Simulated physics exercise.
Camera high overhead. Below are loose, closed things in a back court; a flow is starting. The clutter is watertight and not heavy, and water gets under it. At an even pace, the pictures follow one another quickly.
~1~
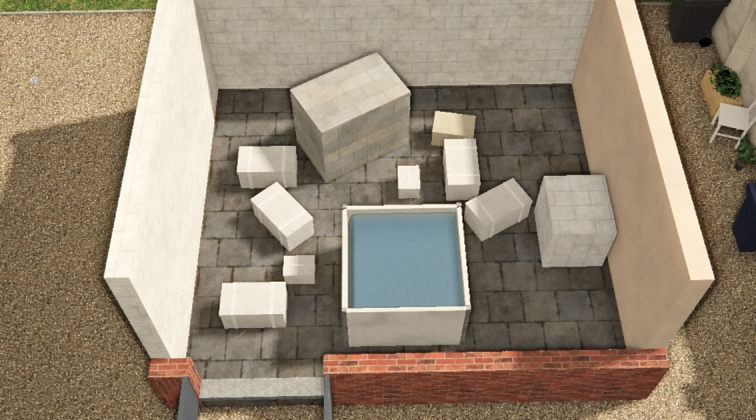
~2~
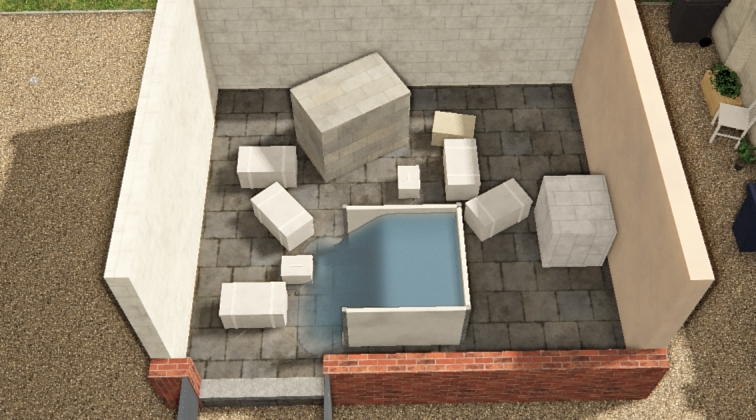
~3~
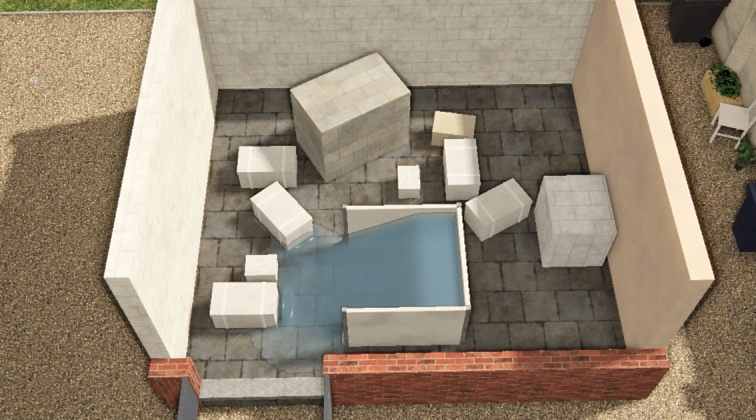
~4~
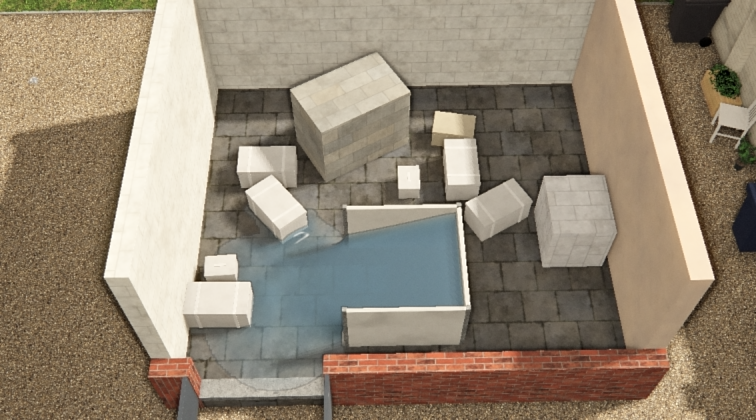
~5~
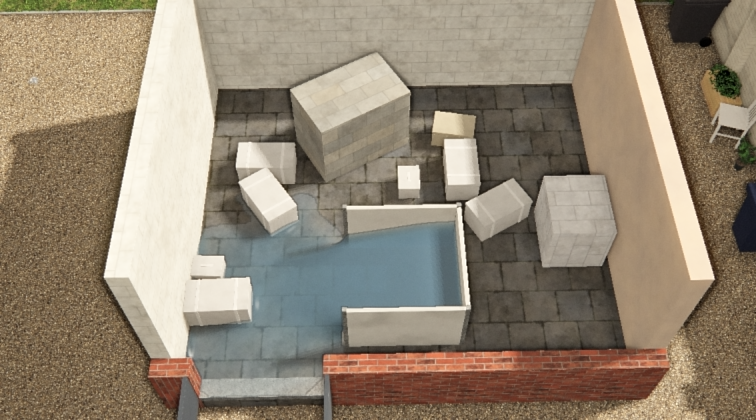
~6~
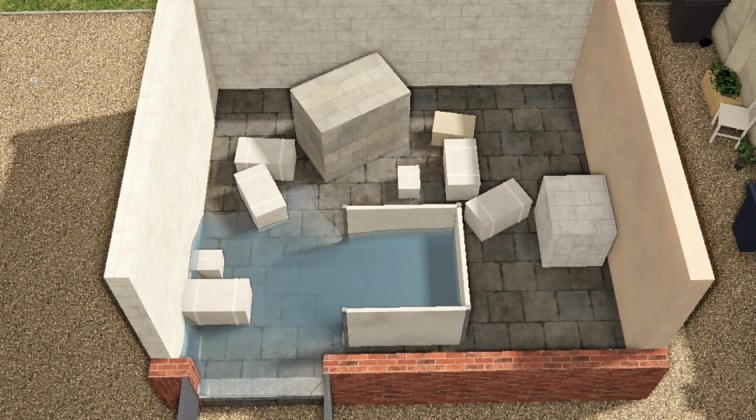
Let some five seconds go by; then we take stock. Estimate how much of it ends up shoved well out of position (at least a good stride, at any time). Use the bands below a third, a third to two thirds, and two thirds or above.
It falls a third to two thirds.
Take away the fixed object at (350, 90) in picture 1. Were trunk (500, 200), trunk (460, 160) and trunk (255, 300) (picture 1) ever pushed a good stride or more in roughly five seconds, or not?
Successively: Never went far, never went far, moved a long way.
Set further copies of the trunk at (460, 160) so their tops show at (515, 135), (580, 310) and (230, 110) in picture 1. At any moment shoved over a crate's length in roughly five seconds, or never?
Each in turn: Stays in place, stays in place, pushed clear.
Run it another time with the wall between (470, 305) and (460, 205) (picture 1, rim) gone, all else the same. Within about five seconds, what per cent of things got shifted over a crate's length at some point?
Near 50 in a hundred.
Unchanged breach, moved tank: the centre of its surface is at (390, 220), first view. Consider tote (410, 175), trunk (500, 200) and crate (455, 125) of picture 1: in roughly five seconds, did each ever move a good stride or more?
Result per object - stayed close, stayed close, stayed close.
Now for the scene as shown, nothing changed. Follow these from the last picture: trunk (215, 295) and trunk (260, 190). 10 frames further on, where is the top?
Look for them at about (230, 322) and about (233, 117).
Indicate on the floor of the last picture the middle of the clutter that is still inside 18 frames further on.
Average floor point: Approx. (378, 152).
A moment on, 2 of 8 are well off their spots; 2 afloat.
Next, 3 of 8 are well off their spots; 4 afloat.
Later, 4 of 8 are well off their spots; 3 afloat.
In the end, 4 of 8 are well off their spots, and 4 have been at some point; 3 afloat.
